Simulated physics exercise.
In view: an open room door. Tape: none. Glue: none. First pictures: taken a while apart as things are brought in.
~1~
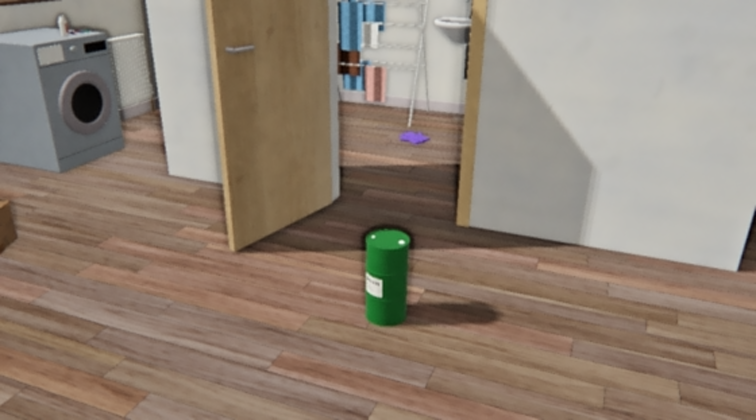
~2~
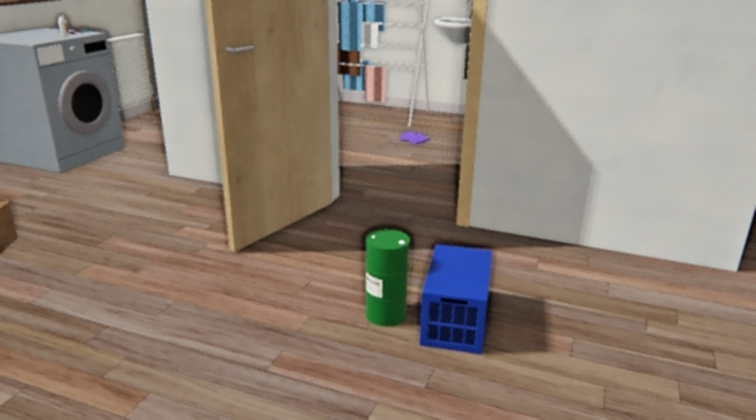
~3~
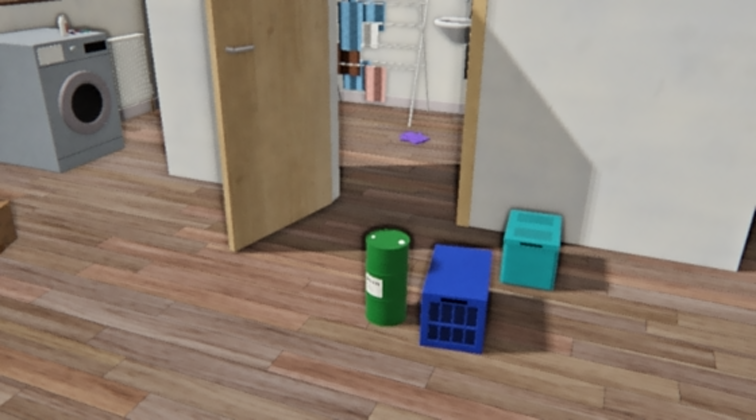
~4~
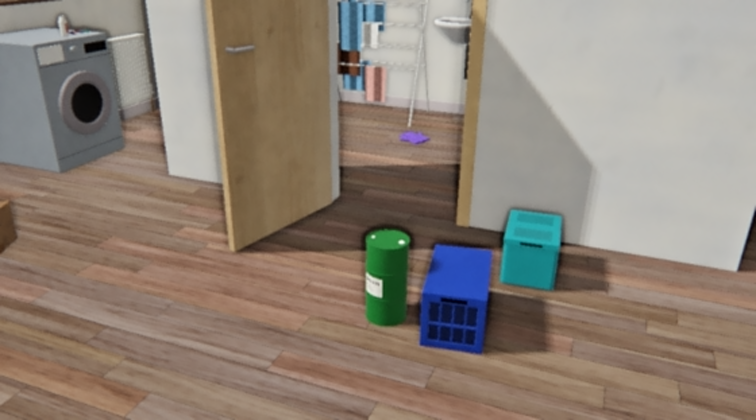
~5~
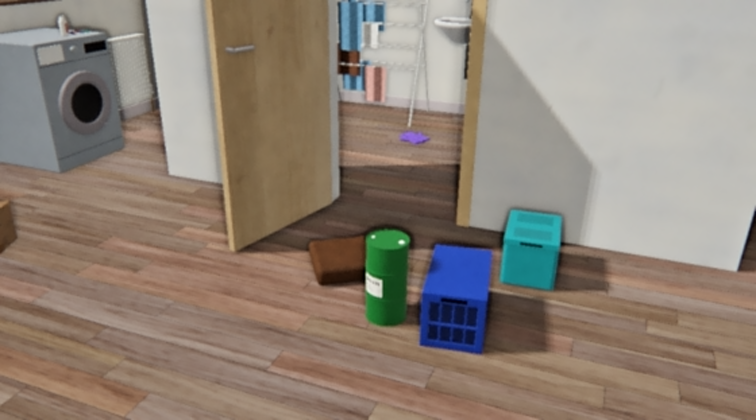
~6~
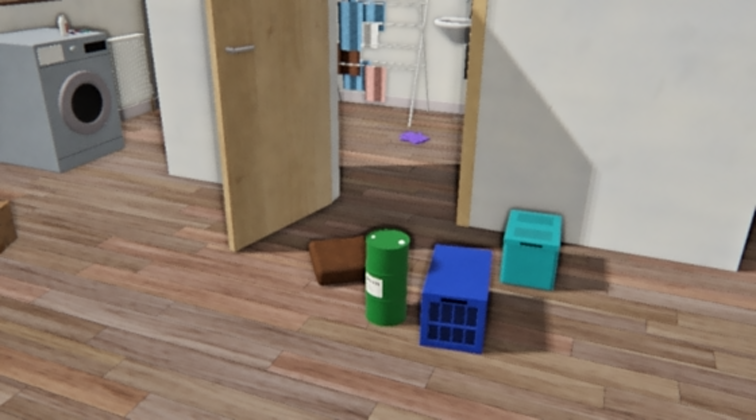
At first, a green canister stands alone on the wooden floor before a wide-open door. A blue crate appears to its right, then a turquoise tote farther right near the wall. Finally, a brown cushion shows up partly behind the canister, while the door stays still throughout.
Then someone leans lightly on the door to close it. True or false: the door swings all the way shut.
True.
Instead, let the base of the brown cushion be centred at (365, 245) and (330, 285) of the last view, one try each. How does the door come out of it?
First, it gets caught partway; second, it swings home.
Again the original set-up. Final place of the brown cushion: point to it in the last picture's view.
At about (422, 265).
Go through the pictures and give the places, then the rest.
The first picture shows door wide open and still.
The second picture shows door wide open and still; blue crate (457, 296).
The third picture shows door wide open and still; green canister (387, 278); blue crate (457, 296).
The fourth picture shows door wide open and still; turquoise tote (531, 249); green canister (387, 278).
The fifth picture shows door wide open and still; blue crate (457, 296); turquoise tote (531, 249).
The sixth picture shows door wide open and still; brown cushion (344, 260); green canister (387, 278).
Then, 0.80 s on from there, open by 69°; brown cushion shifted a little near (356, 262).
Then, 1.00 s on from there, open by 54°; brown cushion shifted about its own width near (392, 266).
Then, 1.30 s on from there, open by 28°; brown cushion shifted about its own width near (421, 265).
In the end, open by 0°; moved from the start, brown cushion; the other 3 unmoved. At the end, from the last picture's camera, brown cushion near (421, 265).
